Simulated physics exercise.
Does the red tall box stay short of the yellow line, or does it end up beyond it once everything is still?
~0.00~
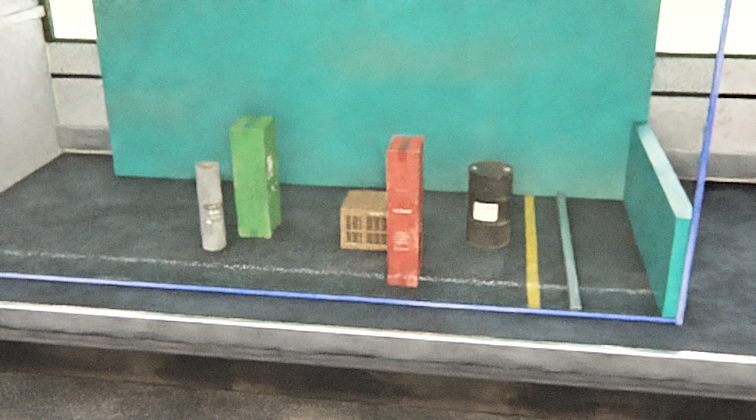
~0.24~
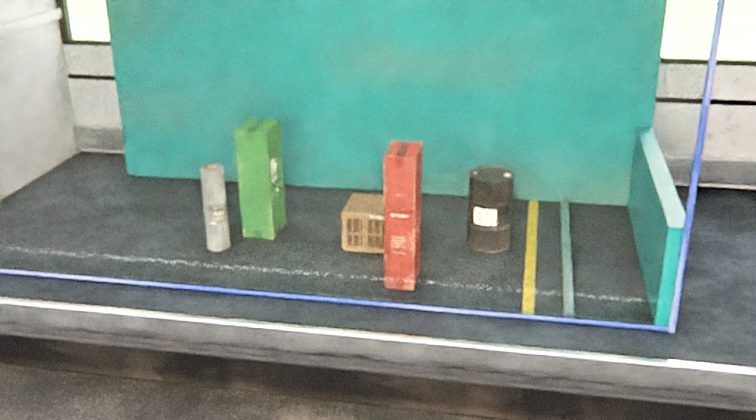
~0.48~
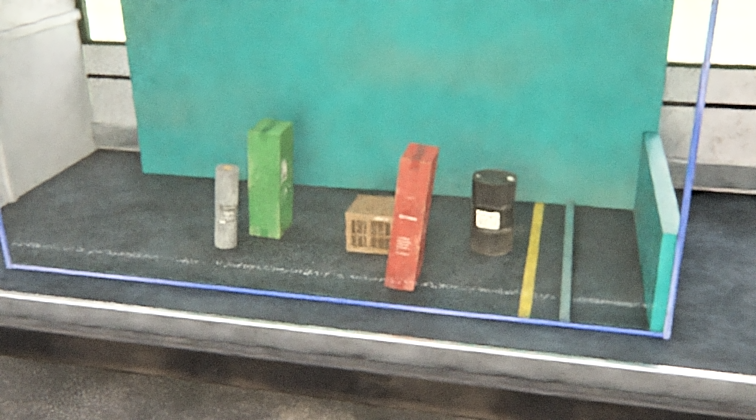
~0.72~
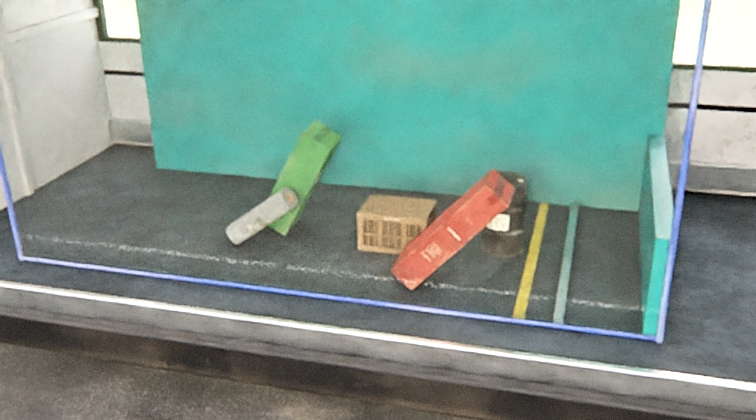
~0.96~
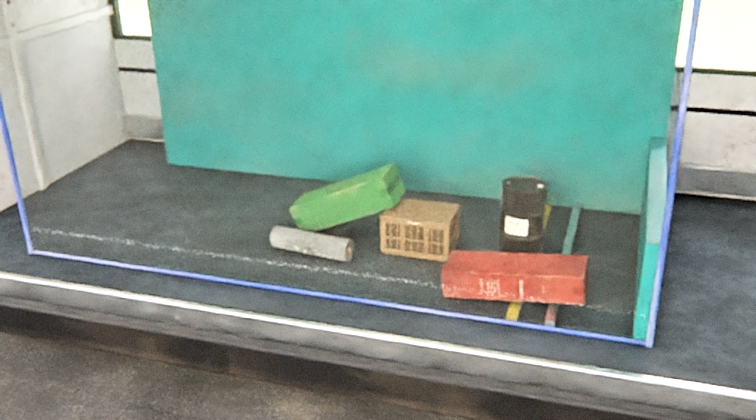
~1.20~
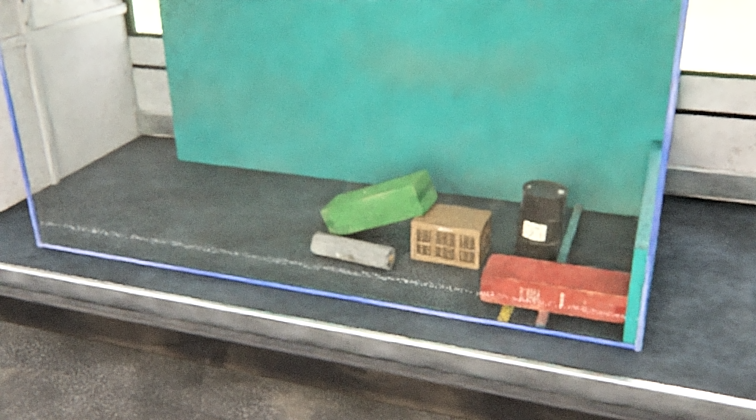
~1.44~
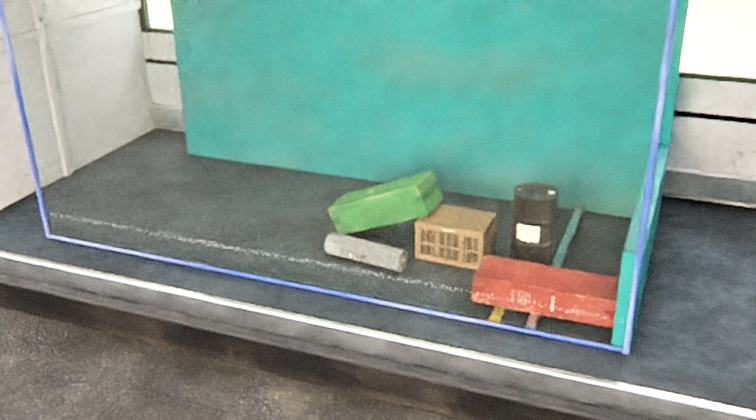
The red tall box ends up beyond the yellow line, lying on its side with most of its length past the line and its left end still over it.
